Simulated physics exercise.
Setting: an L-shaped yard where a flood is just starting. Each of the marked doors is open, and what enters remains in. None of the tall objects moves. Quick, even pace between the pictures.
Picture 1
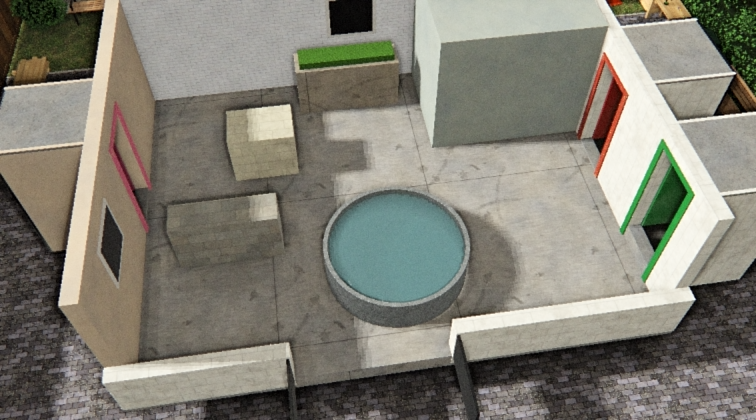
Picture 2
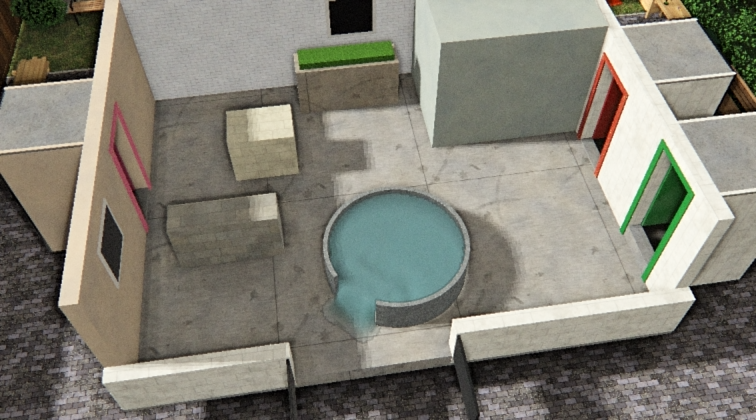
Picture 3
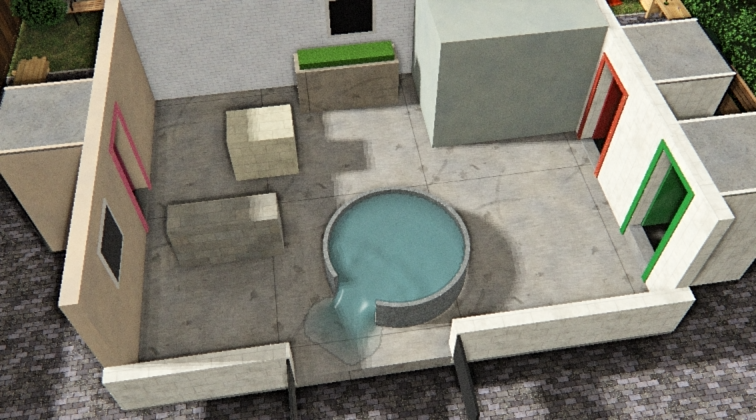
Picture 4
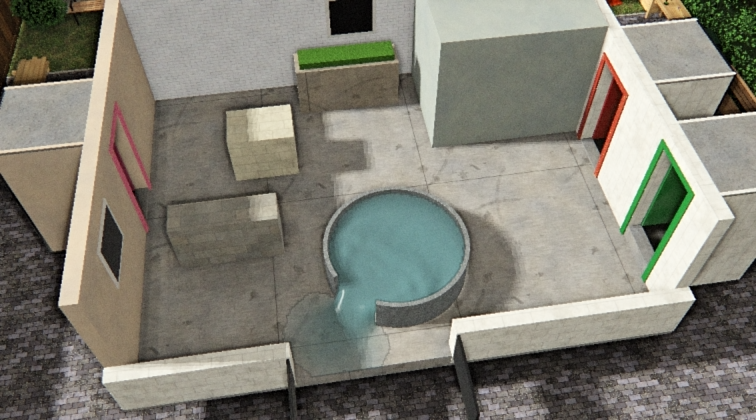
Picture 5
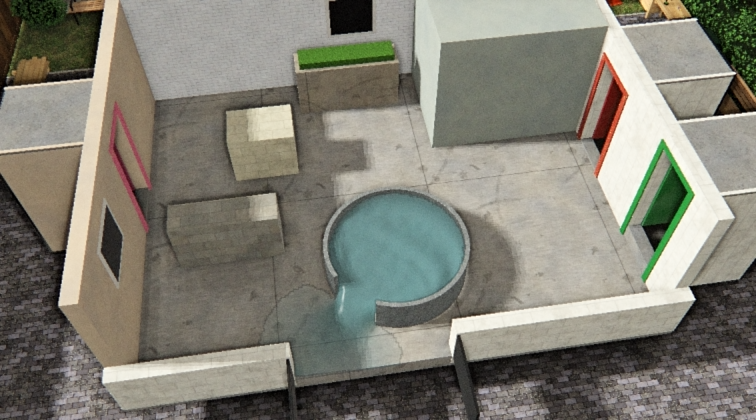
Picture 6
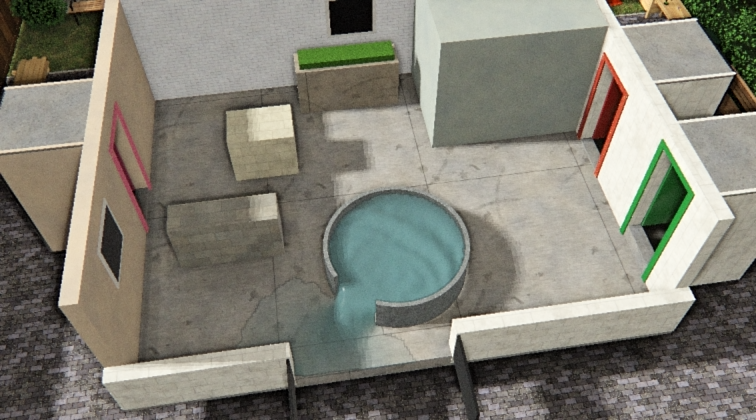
At first, still blue water fills a round grey pool in a walled yard with pale blocks, a green planter and red, green and pink doorways. Then water pours through a gap in the pool's near-left rim, and a thin sheet spreads over the paving toward the opening in the front wall.
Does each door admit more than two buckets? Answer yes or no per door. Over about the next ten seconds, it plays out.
Answers: The pink door: No; the green door: No; the red door: No.
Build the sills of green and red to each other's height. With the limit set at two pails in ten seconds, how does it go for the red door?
The red door comes in under.
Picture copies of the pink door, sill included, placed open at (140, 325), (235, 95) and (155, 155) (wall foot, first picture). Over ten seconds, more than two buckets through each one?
First tops the limit, then falls short, then falls short.
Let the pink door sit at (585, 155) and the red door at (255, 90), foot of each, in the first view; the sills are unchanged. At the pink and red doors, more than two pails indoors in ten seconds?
Pink door: Under the limit; red door: Under the limit.
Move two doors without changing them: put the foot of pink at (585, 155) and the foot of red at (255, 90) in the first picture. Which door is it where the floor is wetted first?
That would be the door marked red.
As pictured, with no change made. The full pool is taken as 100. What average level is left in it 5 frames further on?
Roughly 76 per cent.
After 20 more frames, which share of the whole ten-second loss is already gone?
Roughly 55 %.
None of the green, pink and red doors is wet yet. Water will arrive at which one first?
Answer: The pink door.
A moment on, water covers 10 % of the floor; the pink door not reached, the green door not reached, the red door not reached.
Next, water covers 10 % of the floor; the pink door not reached, the green door not reached, the red door not reached.
Then, water covers 20 % of the floor; the pink door wet at the sill, nothing in, the green door not reached, the red door not reached.
Later, water covers 35 % of the floor; the pink door wet at the sill, nothing in, the green door not reached, the red door not reached.
In the end, water covers 45 % of the floor; the pink door wet at the sill, nothing in, the green door not reached, the red door not reached.
